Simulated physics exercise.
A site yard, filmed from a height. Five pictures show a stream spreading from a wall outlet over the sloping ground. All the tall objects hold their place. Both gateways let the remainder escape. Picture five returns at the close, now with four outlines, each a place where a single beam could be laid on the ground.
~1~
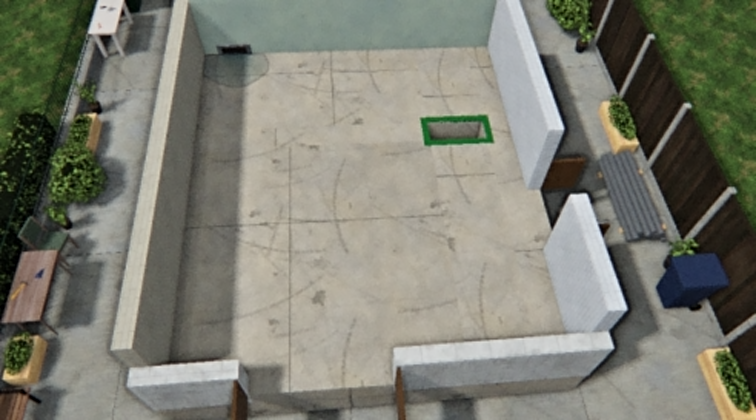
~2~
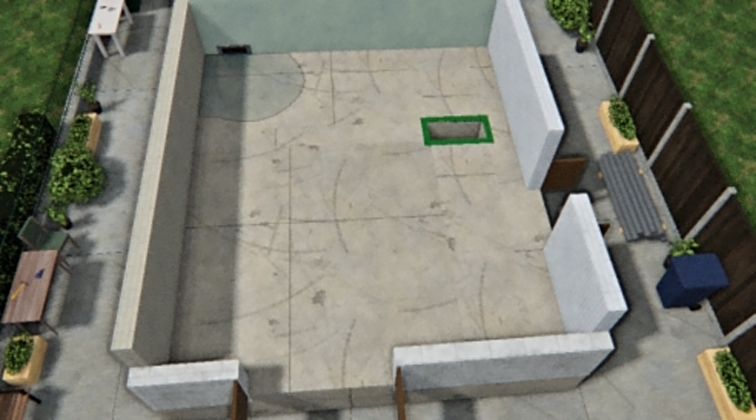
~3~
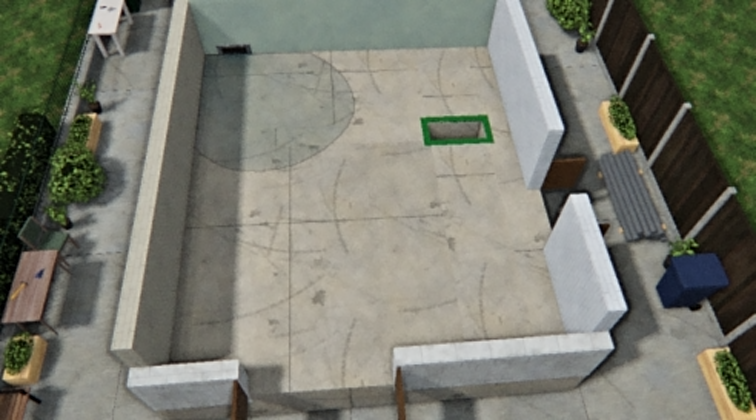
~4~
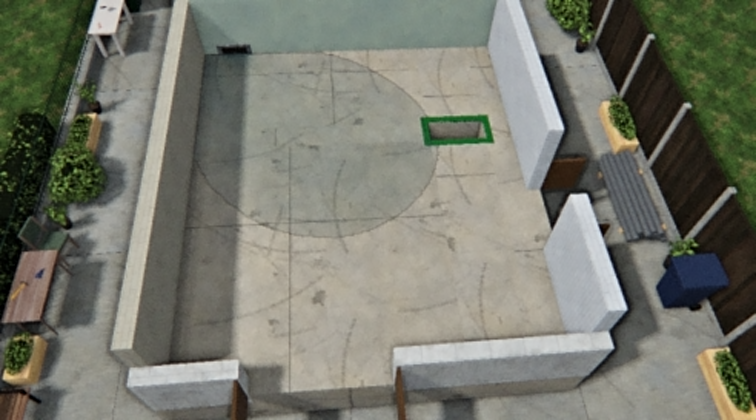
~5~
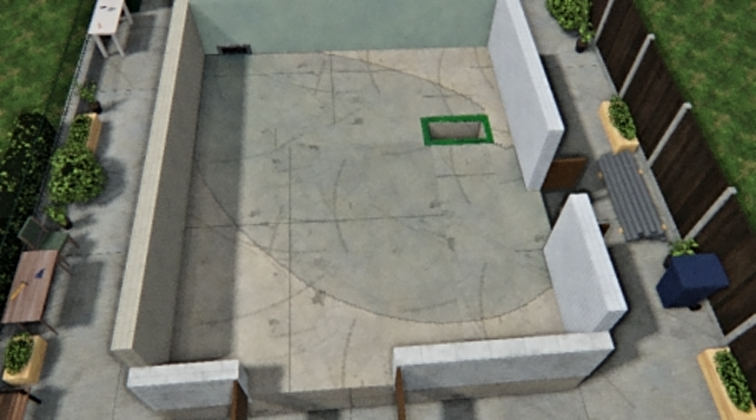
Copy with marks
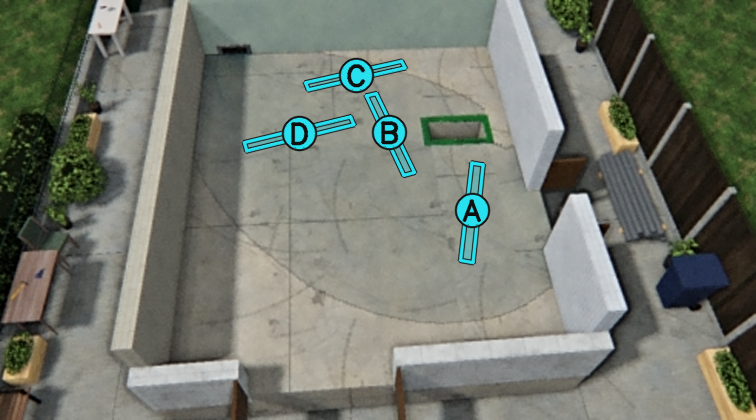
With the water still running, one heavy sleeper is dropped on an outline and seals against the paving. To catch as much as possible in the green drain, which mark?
The answer is spot D.
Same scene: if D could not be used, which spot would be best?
The answer is A.
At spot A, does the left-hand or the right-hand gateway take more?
More leaves on the right.
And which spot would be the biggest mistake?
Spot B.
On the marked copy, A from (466, 261) to (477, 163); B from (371, 94) to (409, 173); C from (306, 86) to (403, 64); D from (245, 146) to (352, 120).
For spot A, about 27 % of the stream goes into the green drain, about 71 % out by the gates.
For spot B, about 6 % of the stream goes into the green drain, about 93 % out by the gates.
For spot C, about 12 % of the stream goes into the green drain, about 86 % out by the gates.
For spot D, about 39 % of the stream goes into the green drain, about 57 % out by the gates.
